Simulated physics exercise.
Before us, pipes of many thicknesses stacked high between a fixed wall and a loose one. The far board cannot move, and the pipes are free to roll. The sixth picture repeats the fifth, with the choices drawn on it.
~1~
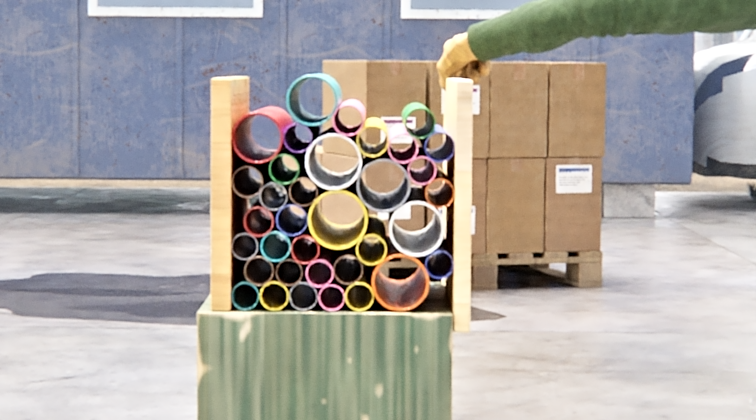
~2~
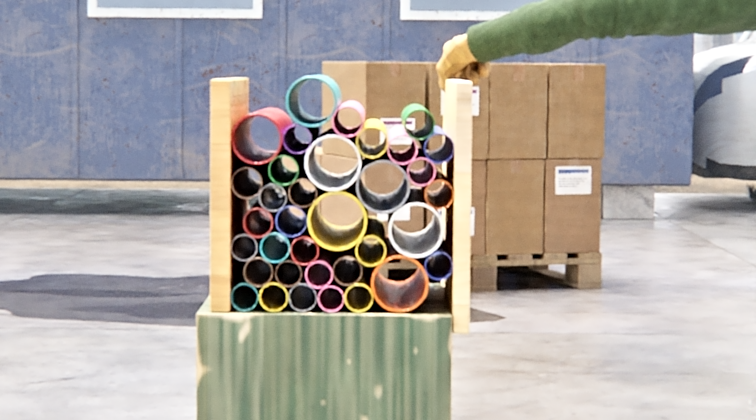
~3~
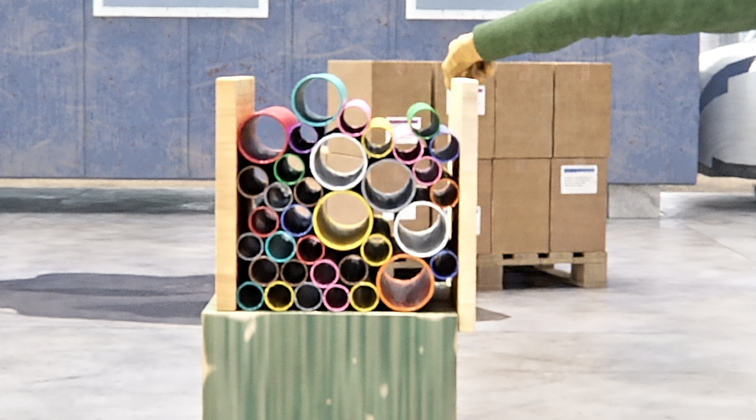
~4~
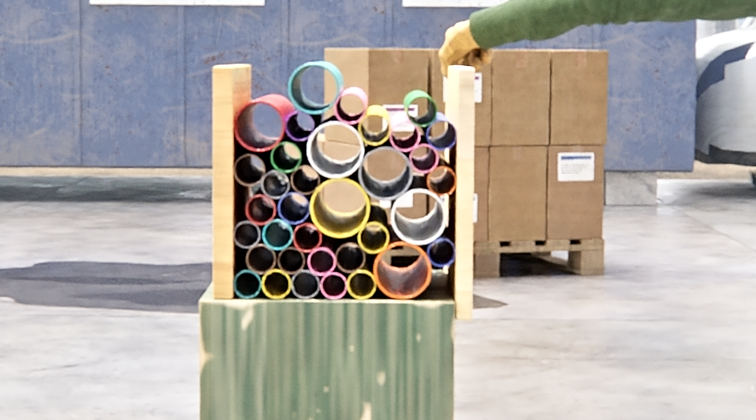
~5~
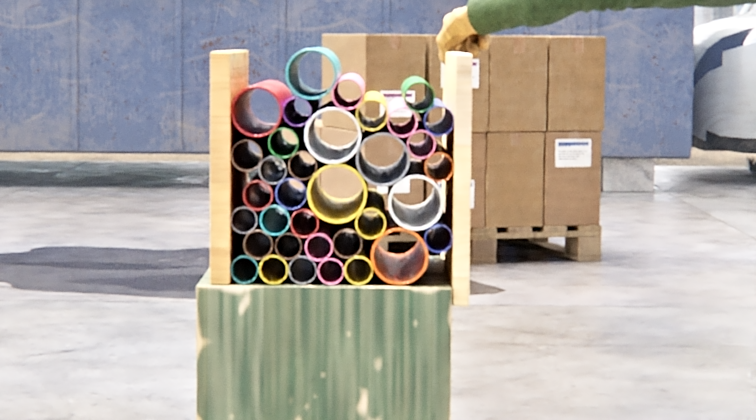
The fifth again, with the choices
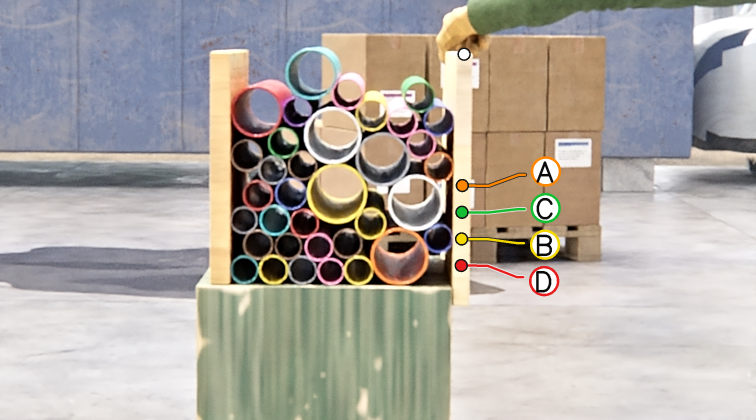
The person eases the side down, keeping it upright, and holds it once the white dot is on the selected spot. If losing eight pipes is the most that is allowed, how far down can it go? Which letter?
No lower than B.
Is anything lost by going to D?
Yes.
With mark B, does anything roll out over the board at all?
At B: Yes.
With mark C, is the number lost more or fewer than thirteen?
Fewer than thirteen.
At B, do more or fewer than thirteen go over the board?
It loses fewer than thirteen.
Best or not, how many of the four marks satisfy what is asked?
The number is three.
On the marked copy, A at (462, 186); B at (461, 239); C at (462, 213); D at (461, 266); the white dot at (464, 54).
Taking B. A third of the way, top of the board (455, 132).
Two thirds of the way, top of the board (453, 221).
When it is over, top of the board (453, 238), about five out over the board.
As for the rest, A about five out over the board; C about five out over the board; D more than eight out over the board.
